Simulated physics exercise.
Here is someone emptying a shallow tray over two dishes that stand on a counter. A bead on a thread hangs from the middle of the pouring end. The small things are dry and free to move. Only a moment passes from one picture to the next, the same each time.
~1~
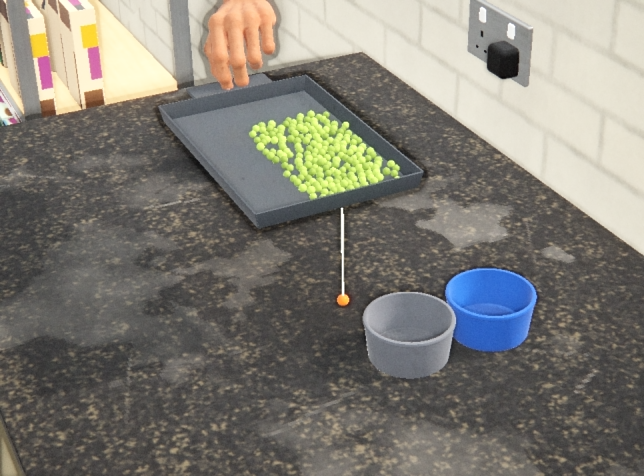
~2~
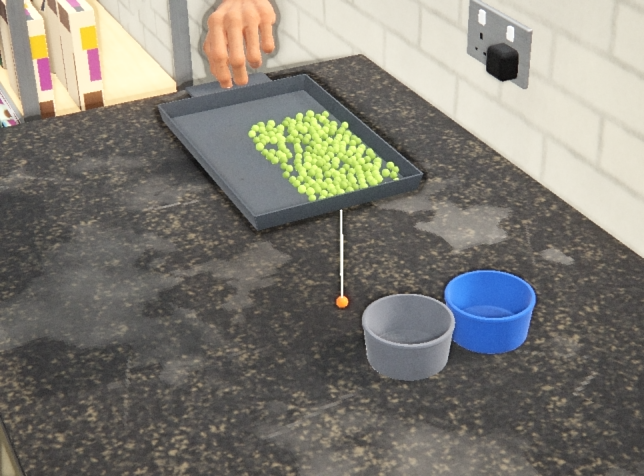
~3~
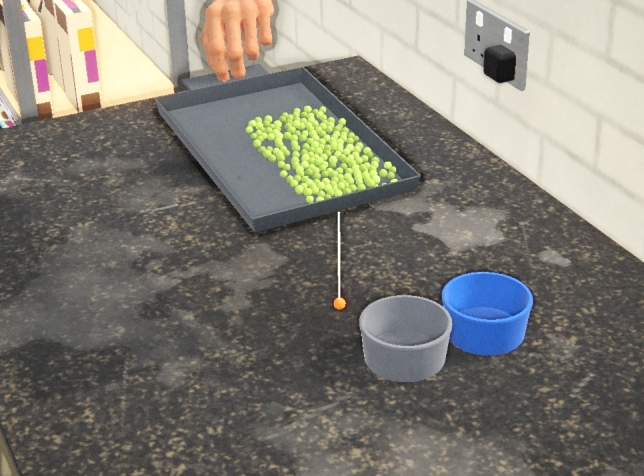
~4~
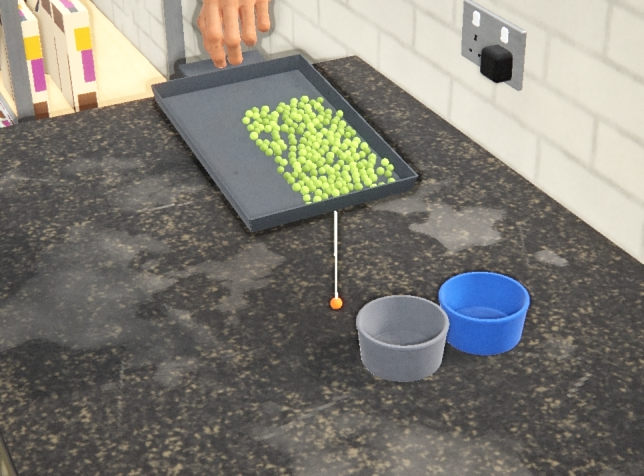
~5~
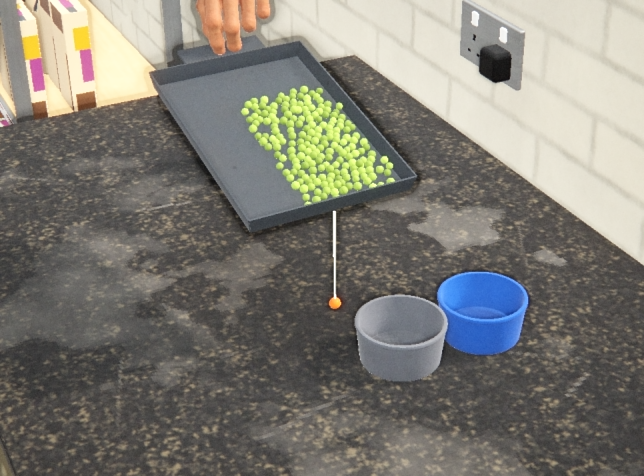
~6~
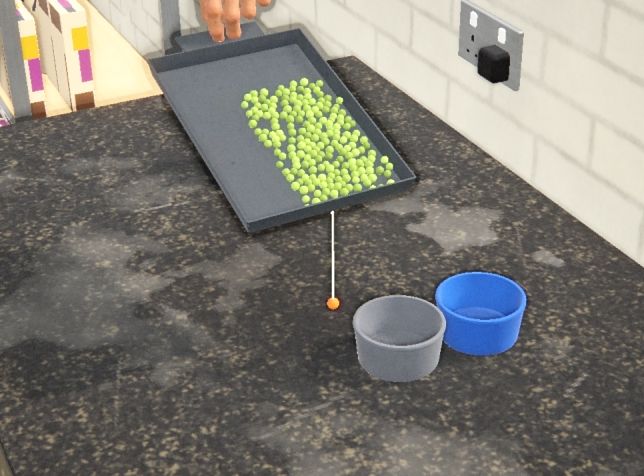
We see a hand at the far end of a dark tray of green peas, gradually raising that end so the tray tilts slightly toward a grey dish and a blue dish, while an orange bead hangs beneath the near edge.
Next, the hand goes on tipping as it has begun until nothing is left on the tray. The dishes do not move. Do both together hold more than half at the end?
They take under half between them.
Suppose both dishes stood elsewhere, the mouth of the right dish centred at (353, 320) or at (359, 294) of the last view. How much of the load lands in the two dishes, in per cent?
Near 40 % and 0 %.
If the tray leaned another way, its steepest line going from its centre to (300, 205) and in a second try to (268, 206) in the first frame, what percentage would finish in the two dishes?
About 0 and 0 per cent.
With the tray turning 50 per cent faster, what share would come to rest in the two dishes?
Some 30 per cent.
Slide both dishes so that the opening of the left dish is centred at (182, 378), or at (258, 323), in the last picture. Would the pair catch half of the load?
At the first place less than half, at the second below a half.
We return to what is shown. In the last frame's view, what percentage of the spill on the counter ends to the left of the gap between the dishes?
Roughly 90 in a hundred.
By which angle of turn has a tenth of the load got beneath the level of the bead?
Around 90° of tilt.
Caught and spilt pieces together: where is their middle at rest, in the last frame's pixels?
Near (356, 384).
Soon, tray tipped steeply; all on the tray.
A while on, tray tipped right over; about a third on the tray; about a quarter in the left dish; a small part outside both; about a third in the air.
Towards the end, tray tipped past a quarter turn; about a third in the left dish; about two thirds outside both.
Finally, tray tipped past a quarter turn; about a third in the left dish; none in the right dish; about two thirds outside both.
